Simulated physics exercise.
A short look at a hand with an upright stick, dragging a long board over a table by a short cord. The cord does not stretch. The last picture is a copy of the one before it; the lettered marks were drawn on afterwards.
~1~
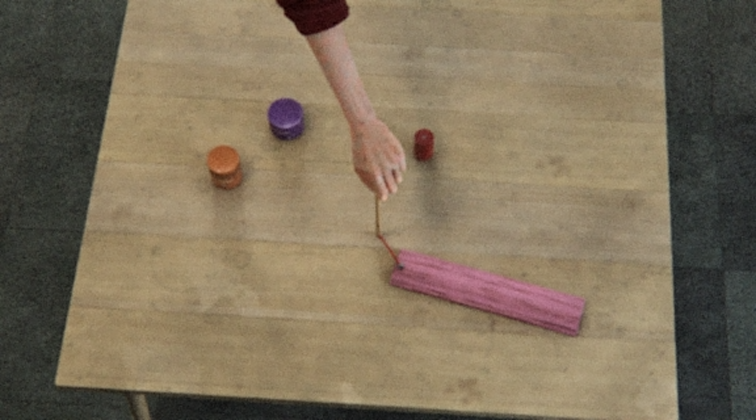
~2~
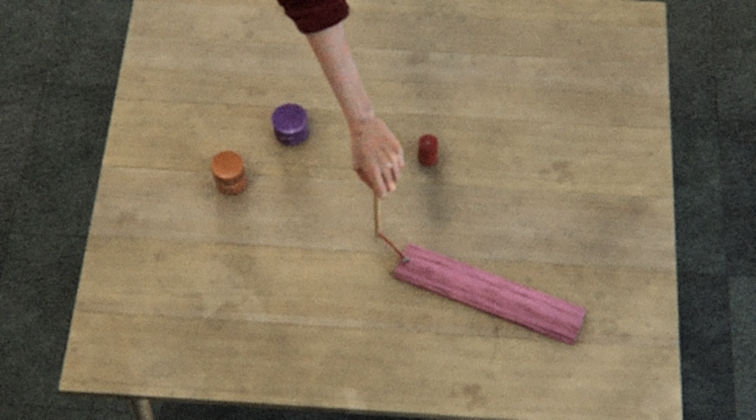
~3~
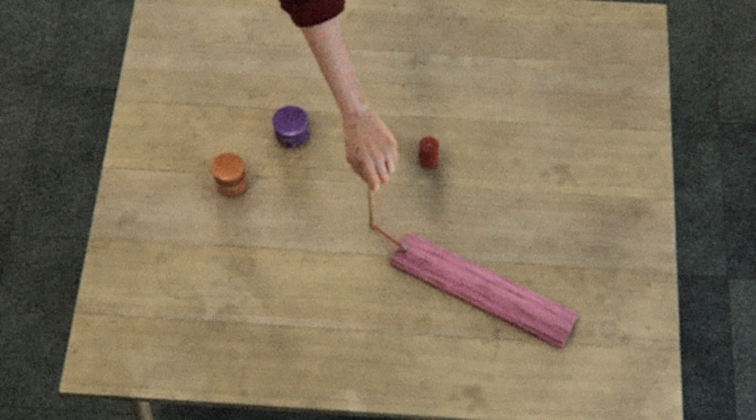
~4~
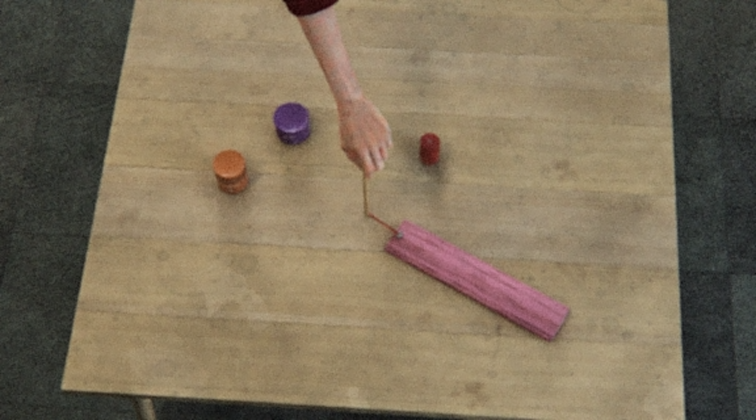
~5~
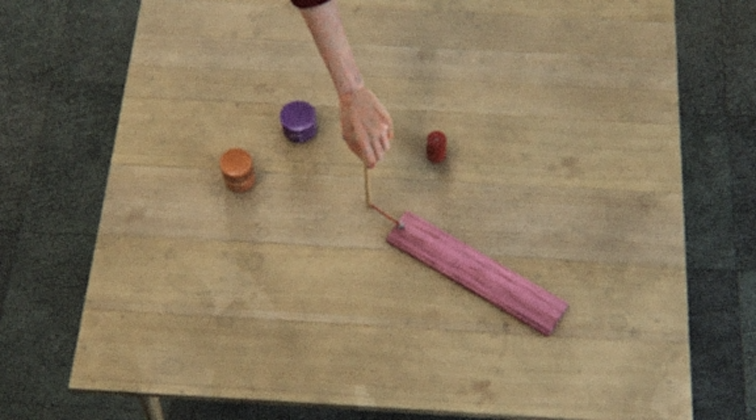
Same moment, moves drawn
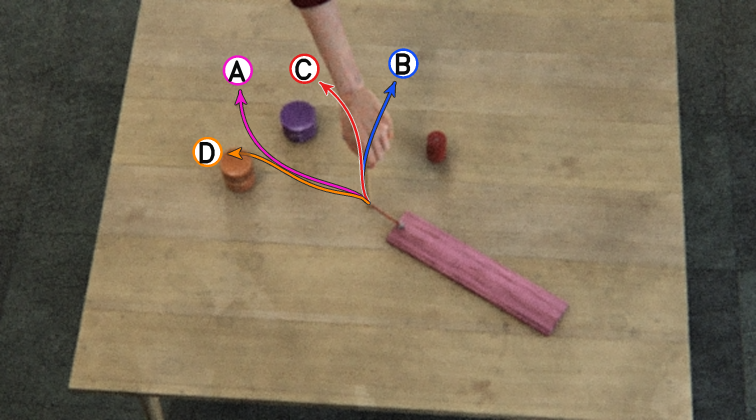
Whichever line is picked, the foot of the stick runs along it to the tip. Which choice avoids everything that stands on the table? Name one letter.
Path C.
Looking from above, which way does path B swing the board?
It turns clockwise.
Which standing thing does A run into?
The purple tub.
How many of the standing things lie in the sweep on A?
In all, one.
On the marked copy, A from (369, 203) via (280, 164) to (240, 91); B from (369, 203) via (370, 140) to (395, 83); C from (369, 203) via (357, 133) to (320, 83); D from (369, 203) via (294, 177) to (229, 154).
Taking C. A third of the way, foot of the stick (361, 157), middle of the board (446, 241).
Two thirds of the way, foot of the stick (347, 111), middle of the board (416, 201).
When it is over, foot of the stick (317, 81), middle of the board (389, 167); nothing has been touched.
As for the rest, A meets the purple tub; B meets the red candle; D meets the orange jar.
